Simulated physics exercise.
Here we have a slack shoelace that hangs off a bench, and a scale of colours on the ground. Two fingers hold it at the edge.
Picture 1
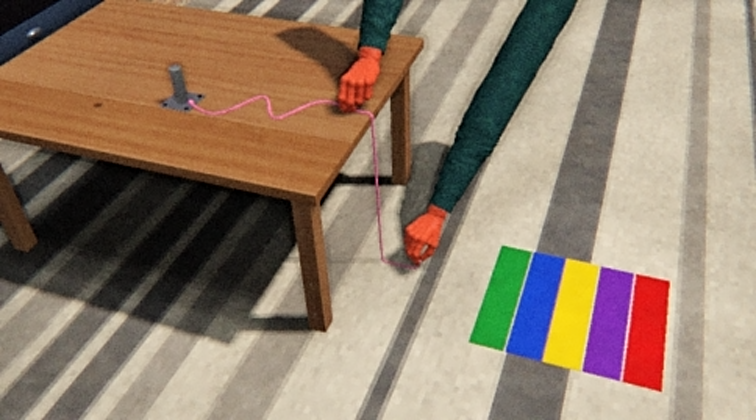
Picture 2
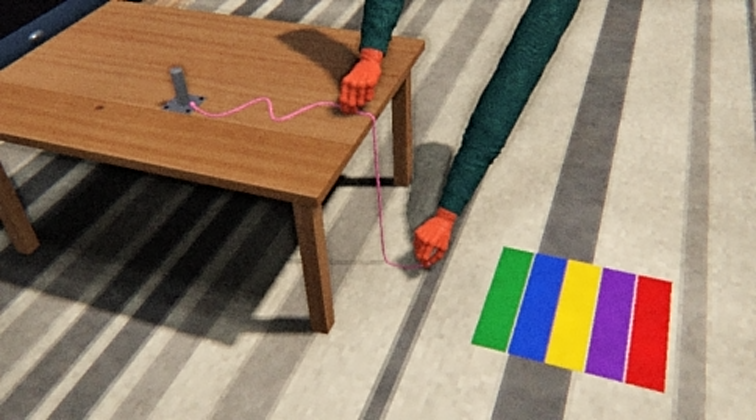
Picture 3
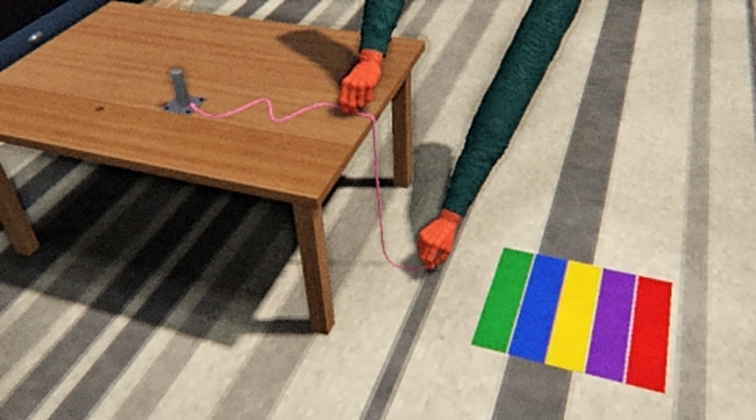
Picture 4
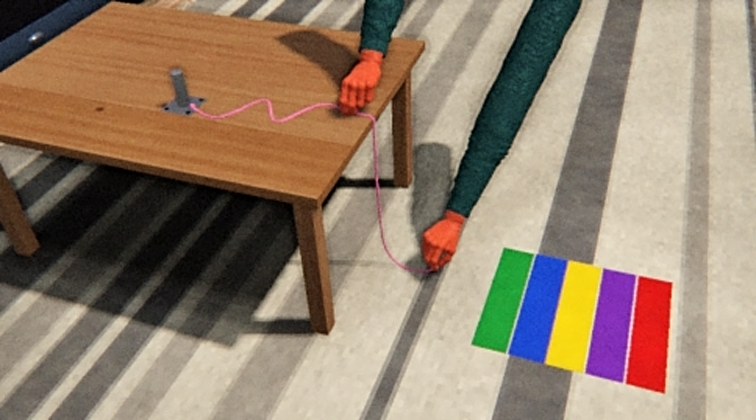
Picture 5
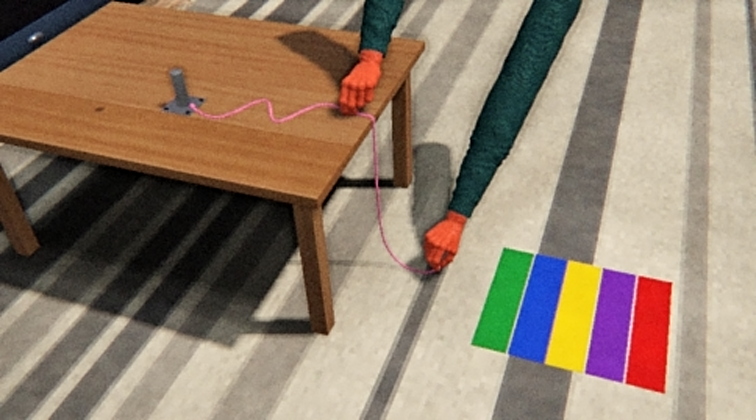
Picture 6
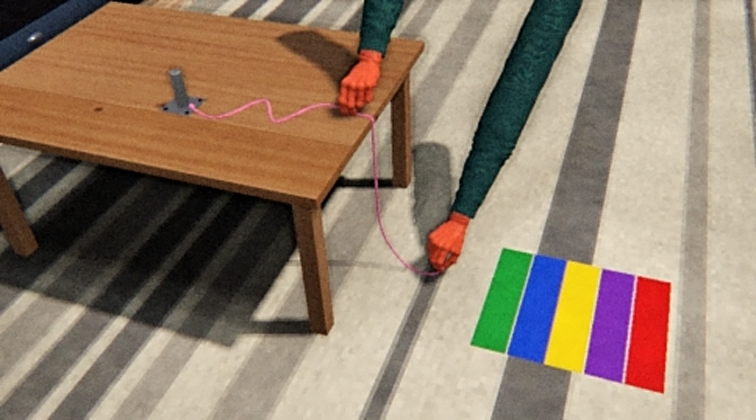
A red hand slowly draws the hanging pink lace slightly right, toward the coloured stripes.
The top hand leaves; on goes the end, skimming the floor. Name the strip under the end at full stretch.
The end stops over the purple strip.
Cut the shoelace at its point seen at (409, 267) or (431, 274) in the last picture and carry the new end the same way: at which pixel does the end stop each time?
In that order: (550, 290) and (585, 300).
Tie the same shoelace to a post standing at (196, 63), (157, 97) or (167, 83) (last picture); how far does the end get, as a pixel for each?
Try by try, around (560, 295), (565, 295) and (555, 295).
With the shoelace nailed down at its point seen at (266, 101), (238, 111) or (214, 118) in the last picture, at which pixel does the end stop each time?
About (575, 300), (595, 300) and (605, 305).
Soon after, end near (541, 290); over blue.
Then, end near (583, 299); over yellow.
At full stretch, end near (609, 305); over purple. It gets as far as the purple strip.
